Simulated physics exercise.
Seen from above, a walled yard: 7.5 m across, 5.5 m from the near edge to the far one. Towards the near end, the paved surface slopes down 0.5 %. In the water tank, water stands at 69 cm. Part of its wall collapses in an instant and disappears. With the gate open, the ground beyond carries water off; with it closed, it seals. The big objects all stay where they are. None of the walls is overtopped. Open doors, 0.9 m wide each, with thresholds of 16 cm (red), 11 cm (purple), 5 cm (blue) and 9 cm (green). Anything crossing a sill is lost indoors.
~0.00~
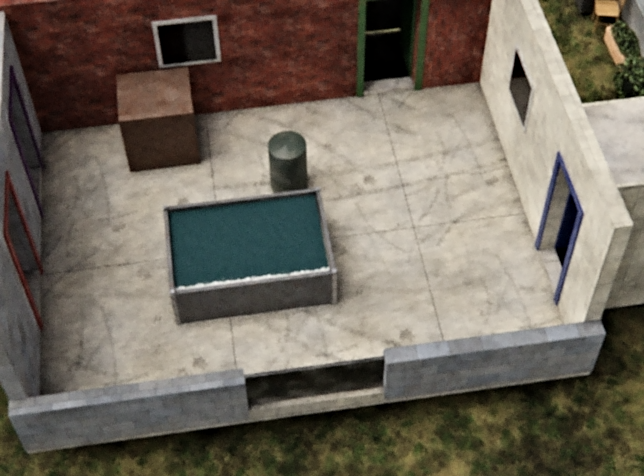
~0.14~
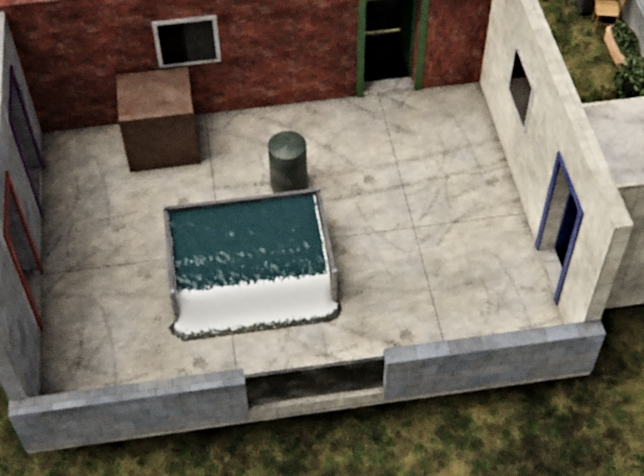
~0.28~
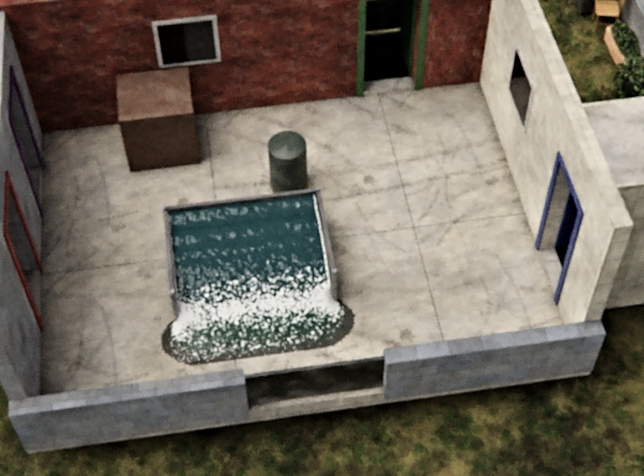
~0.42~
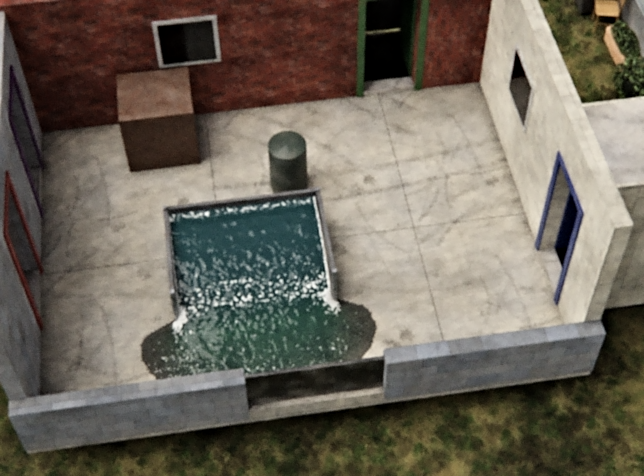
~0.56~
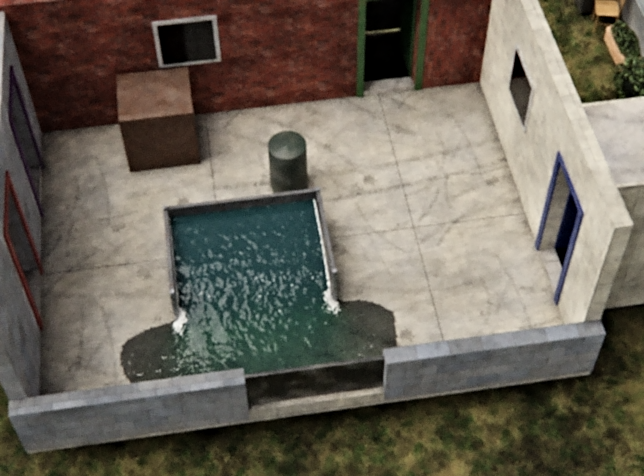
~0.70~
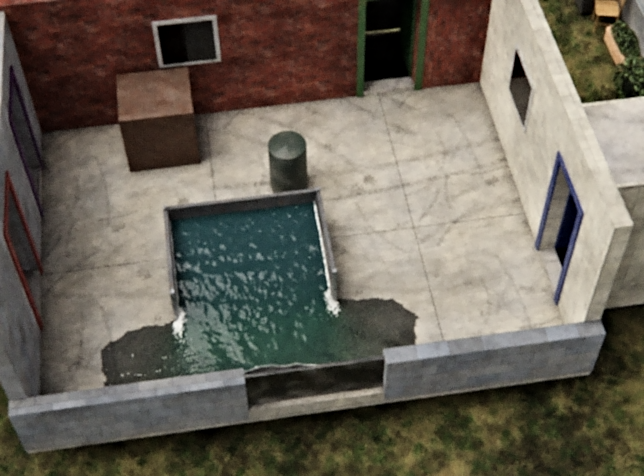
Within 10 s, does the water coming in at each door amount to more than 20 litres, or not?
At the red door: Not more than 20 litres. At the purple door: Not more than 20 litres. At the blue door: More than 20 litres. At the green door: Not more than 20 litres.
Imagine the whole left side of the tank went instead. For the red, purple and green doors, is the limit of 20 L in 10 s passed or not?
Door by door - red: Out of bounds, purple: Out of bounds, green: Within bounds.
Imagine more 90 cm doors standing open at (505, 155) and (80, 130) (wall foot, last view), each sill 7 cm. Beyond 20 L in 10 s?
Well, the first one ends up on the low side, the second one on the high side.
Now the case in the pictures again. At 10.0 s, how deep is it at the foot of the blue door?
Looks like about 6.0 cm at that spot.
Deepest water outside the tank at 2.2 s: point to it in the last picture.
Position: About (54, 422).
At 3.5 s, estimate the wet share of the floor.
55 %.
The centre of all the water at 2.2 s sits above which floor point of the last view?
Around (259, 337).
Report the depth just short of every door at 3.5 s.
Depths in centimetres - red: 14, purple: 4, blue: 17, green: 0.
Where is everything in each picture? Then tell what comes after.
The first frame shows the water tank at (248, 242) is whole and still, 69 cm deep.
In the second frame, water pours out at (256, 302) and has run 1.2 m, to (175, 326); typically 8 cm deep outside, 69 cm at the water tank's back.
In the third frame, the front is at (168, 344), 1.4 m from the gap at (256, 303); 1.5 m2 of floor is under water; 66 cm left at the back of the water tank.
In the fourth frame, the front is at (161, 374), 1.7 m from the gap at (256, 304); 3.2 m2 of floor is under water; 59 cm left at the back of the water tank.
In the fifth frame, the front is at a hidden place, 2.1 m from the gap at (256, 305); 4.4 m2 of floor is under water; 58 cm left at the back of the water tank.
In the sixth frame, the front is at a hidden place, 2.4 m from the gap at (256, 305); 4.8 m2 of floor is under water; 53 cm left at the back of the water tank.
After 1.4 s water covers 20 % of the floor and is deepest (48 cm) near (261, 382); red door not reached, purple door not reached, blue door not reached, green door not reached.
After 2.2 s water covers 35 % of the floor and is deepest (41 cm) near (54, 422); red door 7 cm at the sill, 0 L in, purple door not reached, blue door 9 cm at the sill, 0 L in, green door not reached.
After 3.5 s water covers 55 % of the floor and is deepest (22 cm) near (41, 424); red door 14 cm at the sill, 0 L in, purple door 4 cm at the sill, 0 L in, blue door 17 cm at the sill, 71 L in, green door not reached.
After 6.0 s water covers 80 % of the floor and is deepest (14 cm) near (43, 179); red door 6 cm at the sill, 0 L in, purple door 7 cm at the sill, 0 L in, blue door 9 cm at the sill, 139 L in, green door 8 cm at the sill, 0 L in.
After 10.0 s water covers 95 % of the floor and is deepest (11 cm) near (237, 206); red door 8 cm at the sill, 0 L in, purple door 7 cm at the sill, 2 L in, blue door 6 cm at the sill, 150 L in, green door 5 cm at the sill, 0 L in.
